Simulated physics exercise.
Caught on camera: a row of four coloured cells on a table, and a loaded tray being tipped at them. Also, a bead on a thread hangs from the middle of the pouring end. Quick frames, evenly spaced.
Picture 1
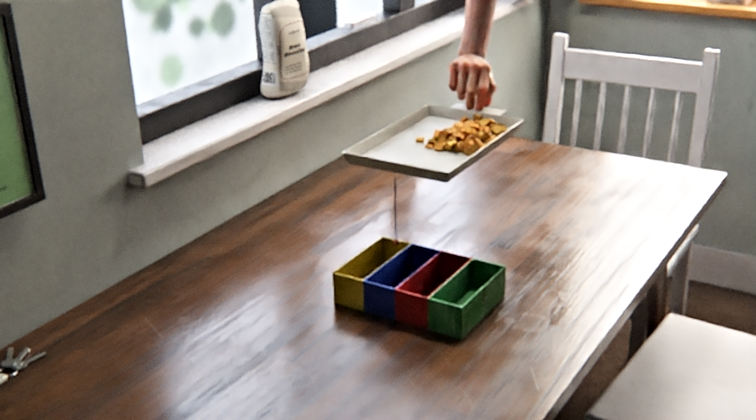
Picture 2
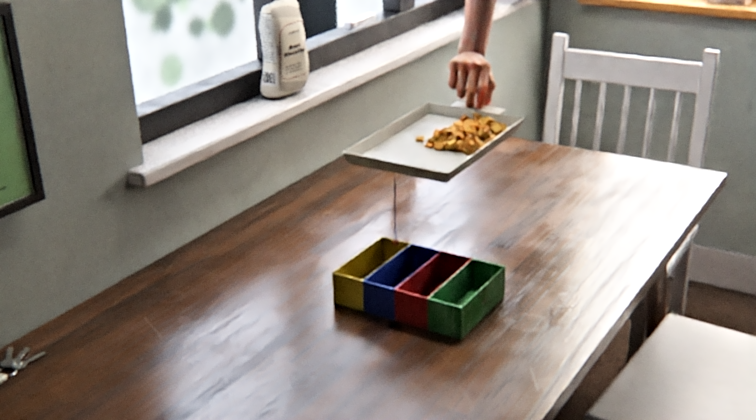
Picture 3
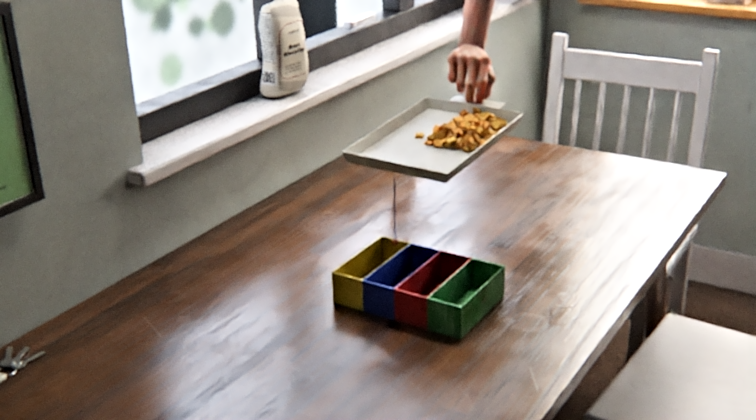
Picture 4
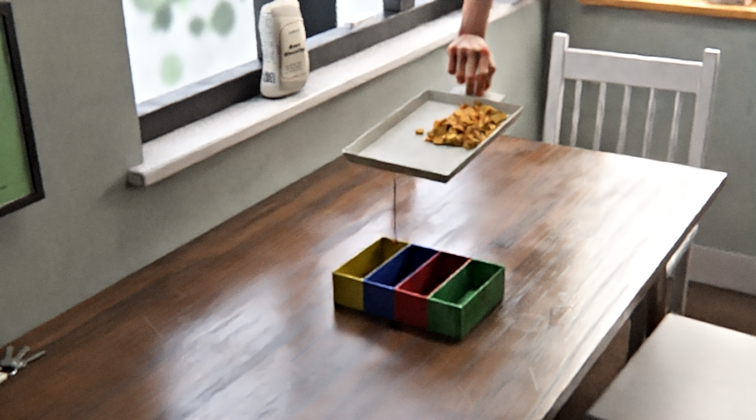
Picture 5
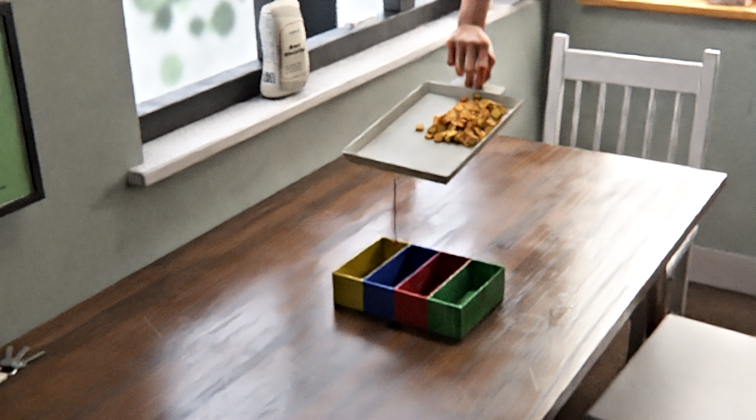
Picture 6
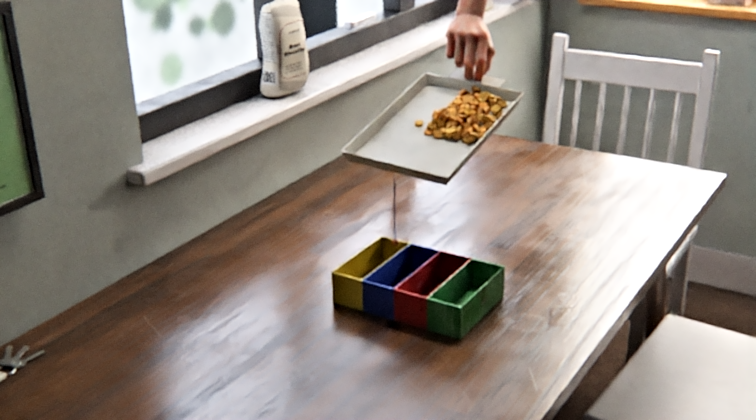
A wooden table beside a window with a white sill, a pale chair at its far end, is seen from above at an angle. On it sits a row of four open cells, yellow, blue, red and green from left to right, below a pale tray of golden-brown pieces held by a hand. The hand slowly tilts the tray slightly, its far side rising, while the camera stays still.
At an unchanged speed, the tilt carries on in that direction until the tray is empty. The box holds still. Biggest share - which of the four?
Red.
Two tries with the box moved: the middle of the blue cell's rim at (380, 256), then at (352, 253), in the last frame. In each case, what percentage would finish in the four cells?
Close to 100 in a hundred, then close to 60 in a hundred.
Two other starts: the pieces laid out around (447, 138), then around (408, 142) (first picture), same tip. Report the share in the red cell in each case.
Shares: 40 % for the first, 30 % for the second.
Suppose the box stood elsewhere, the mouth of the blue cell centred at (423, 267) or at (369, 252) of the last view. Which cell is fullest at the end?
Try 1 - the cell in blue. Try 2 - the green cell.
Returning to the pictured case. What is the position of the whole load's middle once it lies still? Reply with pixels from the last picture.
Around (422, 298).
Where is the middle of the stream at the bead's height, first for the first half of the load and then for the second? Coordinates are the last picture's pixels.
About (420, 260), and after that about (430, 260).
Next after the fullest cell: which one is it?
Behind the top one comes blue.
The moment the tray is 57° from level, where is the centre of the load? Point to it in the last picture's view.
Near (425, 172).
Soon after the last picture, tray tipped steeply; most on the tray; a small part in the red cell; a stray few in the blue cell; a stray few in the green cell; a stray few in the yellow cell; a small part falling or outside the box.
A little later, tray tipped right over; about a quarter on the tray; about a third in the red cell; about a quarter in the blue cell; a small part in the green cell; a stray few in the yellow cell; a small part falling or outside the box.
Later still, tray tipped past a quarter turn; about half in the red cell; about a third in the blue cell; a small part in the green cell; a small part in the yellow cell.
At rest, tray tipped past a quarter turn; about half in the red cell; about a third in the blue cell; a small part in the green cell; a small part in the yellow cell.
